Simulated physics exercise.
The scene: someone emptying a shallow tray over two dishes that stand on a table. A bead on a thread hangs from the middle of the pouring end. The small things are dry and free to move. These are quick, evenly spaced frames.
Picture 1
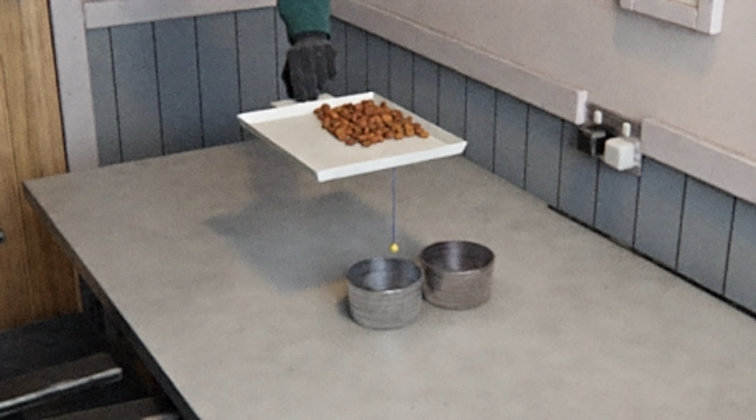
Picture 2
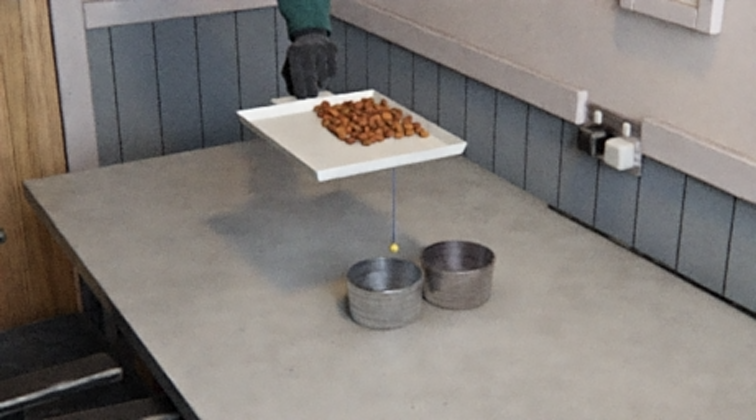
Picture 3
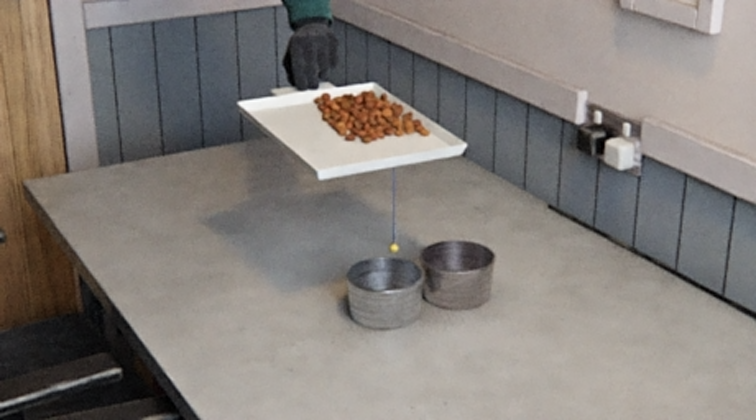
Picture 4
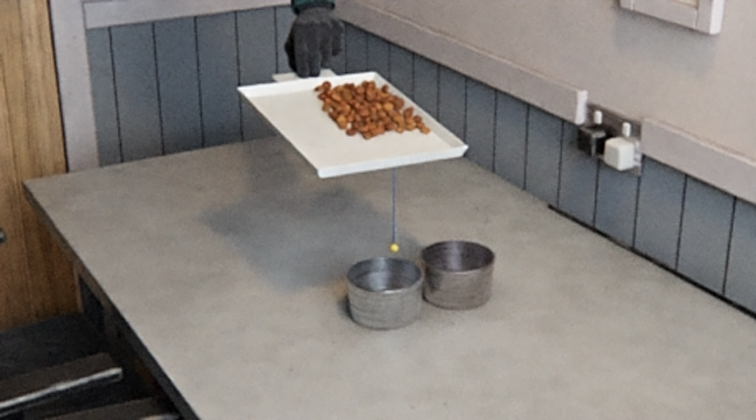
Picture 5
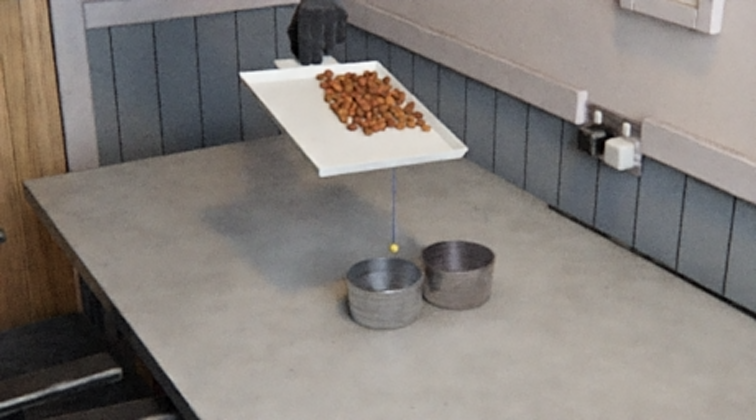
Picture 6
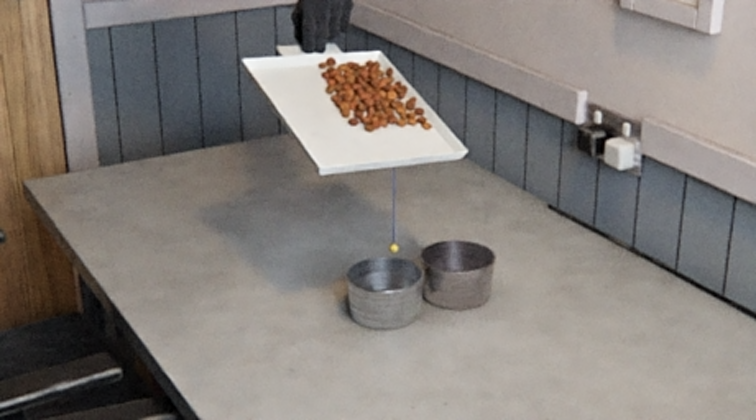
A gloved hand steadily raised the back of a white tray of small brown pieces above two metal dishes on a table, slanting it toward its front right corner while a yellow bead hung below.
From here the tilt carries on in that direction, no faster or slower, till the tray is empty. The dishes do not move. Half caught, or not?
Together they catch the larger part.
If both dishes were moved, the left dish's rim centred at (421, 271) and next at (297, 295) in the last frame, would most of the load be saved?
In turn: The larger part; not half.
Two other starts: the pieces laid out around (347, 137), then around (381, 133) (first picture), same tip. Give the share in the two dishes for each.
First some 80, then 80 per cent.
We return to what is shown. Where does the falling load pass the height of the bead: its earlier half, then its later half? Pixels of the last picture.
Around (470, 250) and then (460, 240).
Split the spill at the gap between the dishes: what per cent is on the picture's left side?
It comes to 10 per cent or so.
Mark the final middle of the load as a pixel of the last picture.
Around (456, 290).
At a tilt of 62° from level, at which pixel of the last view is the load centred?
At about (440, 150).
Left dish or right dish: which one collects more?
That is the right one.
Soon after the last picture, tray tipped steeply; most on the tray; a stray few in the right dish; about a quarter in the air.
A little later, tray tipped right over; a small part on the tray; a stray few in the left dish; about half in the right dish; about a quarter outside both; a small part in the air.
Later still, tray tipped past a quarter turn; a small part in the left dish; about two thirds in the right dish; about a quarter outside both.
At rest, tray tipped past a quarter turn; a small part in the left dish; about two thirds in the right dish; about a quarter outside both.
